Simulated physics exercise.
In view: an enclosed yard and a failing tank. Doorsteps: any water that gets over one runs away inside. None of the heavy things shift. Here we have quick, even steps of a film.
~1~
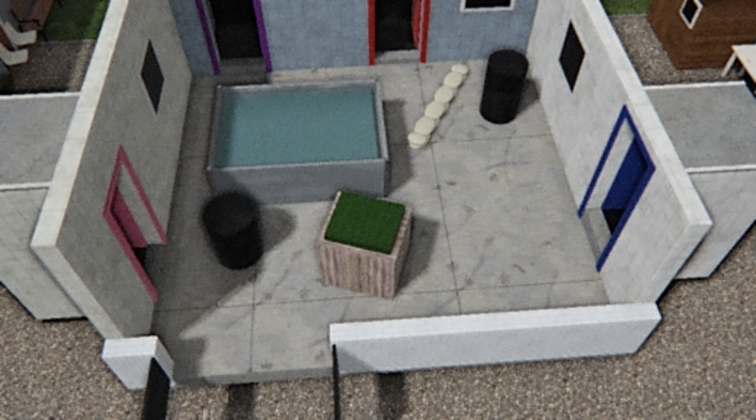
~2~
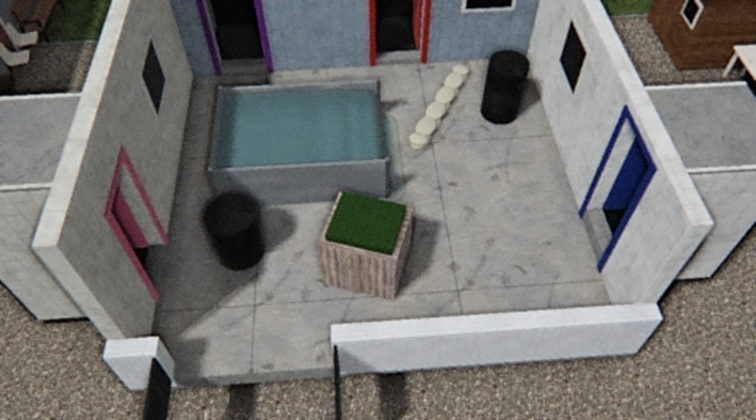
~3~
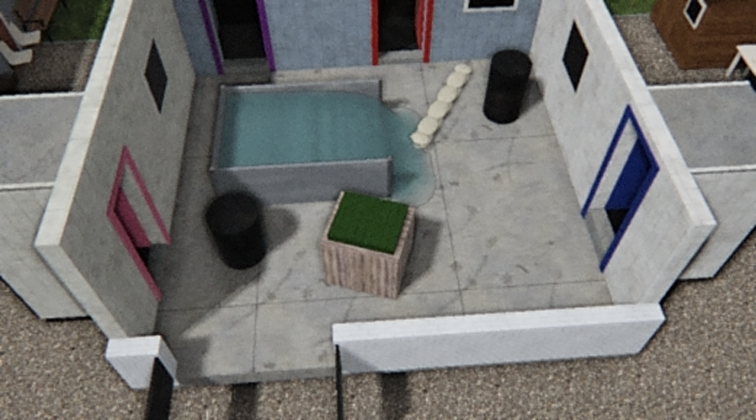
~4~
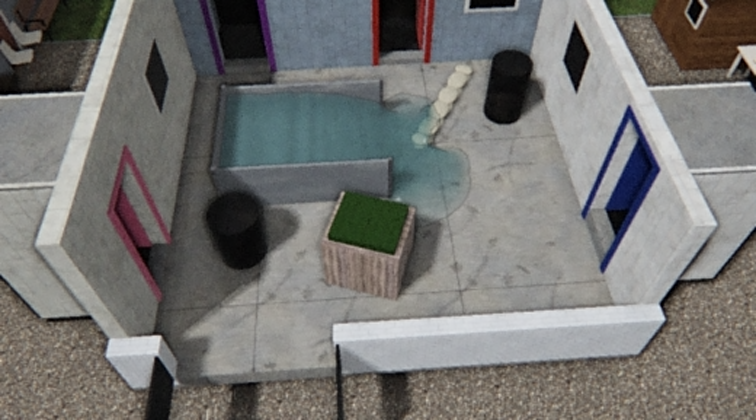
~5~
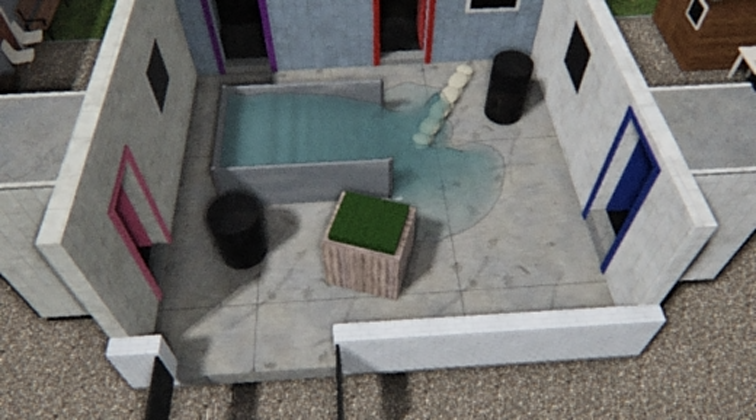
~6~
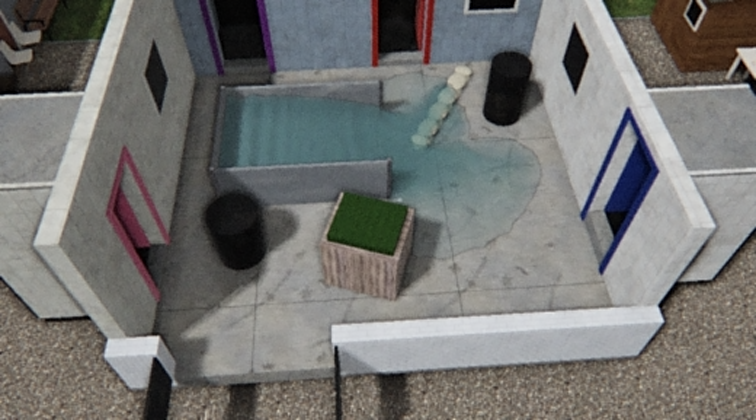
Water sits still in a raised grey tank inside a walled yard, then begins pouring out through the tank's open right side. It spreads across the concrete floor in a widening, rounded sheet, passing around the row of pale round stones and reaching rightward toward the blue-trimmed doorway.
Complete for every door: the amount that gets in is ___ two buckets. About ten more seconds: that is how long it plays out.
Blue door: At most; pink door: More than; red door: More than; purple door: At most.
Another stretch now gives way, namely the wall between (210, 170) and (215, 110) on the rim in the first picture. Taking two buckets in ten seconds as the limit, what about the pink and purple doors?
The pink door exceeds the limit and the purple door exceeds the limit.
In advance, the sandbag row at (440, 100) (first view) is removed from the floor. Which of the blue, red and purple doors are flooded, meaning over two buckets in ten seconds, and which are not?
One by one: The blue one lets less in; the red one is under; the purple one is under.
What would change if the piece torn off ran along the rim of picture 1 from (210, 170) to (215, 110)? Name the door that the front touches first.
The door marked pink.
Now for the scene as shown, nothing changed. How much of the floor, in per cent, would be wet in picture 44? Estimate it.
That should be about 90 %.
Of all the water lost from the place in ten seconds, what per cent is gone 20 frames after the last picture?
Close to 15 per cent.
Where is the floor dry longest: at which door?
Result: The pink one.
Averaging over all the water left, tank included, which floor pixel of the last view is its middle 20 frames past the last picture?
Near (438, 173) in the last view.
A moment on, water covers 40 % of the floor; the blue door wet at the sill, nothing in, the pink door not reached, the red door under two buckets in, the purple door not reached.
Next, water covers 45 % of the floor; the blue door wet at the sill, nothing in, the pink door not reached, the red door over two buckets in, the purple door not reached.
Then, water covers 65 % of the floor; the blue door wet at the sill, nothing in, the pink door not reached, the red door far over two buckets in, the purple door wet at the sill, nothing in.
Later, water covers 90 % of the floor; the blue door under two buckets in, the pink door over two buckets in, the red door far over two buckets in, the purple door wet at the sill, nothing in.
In the end, water covers 95 % of the floor; the blue door under two buckets in, the pink door far over two buckets in, the red door far over two buckets in, the purple door wet at the sill, nothing in.
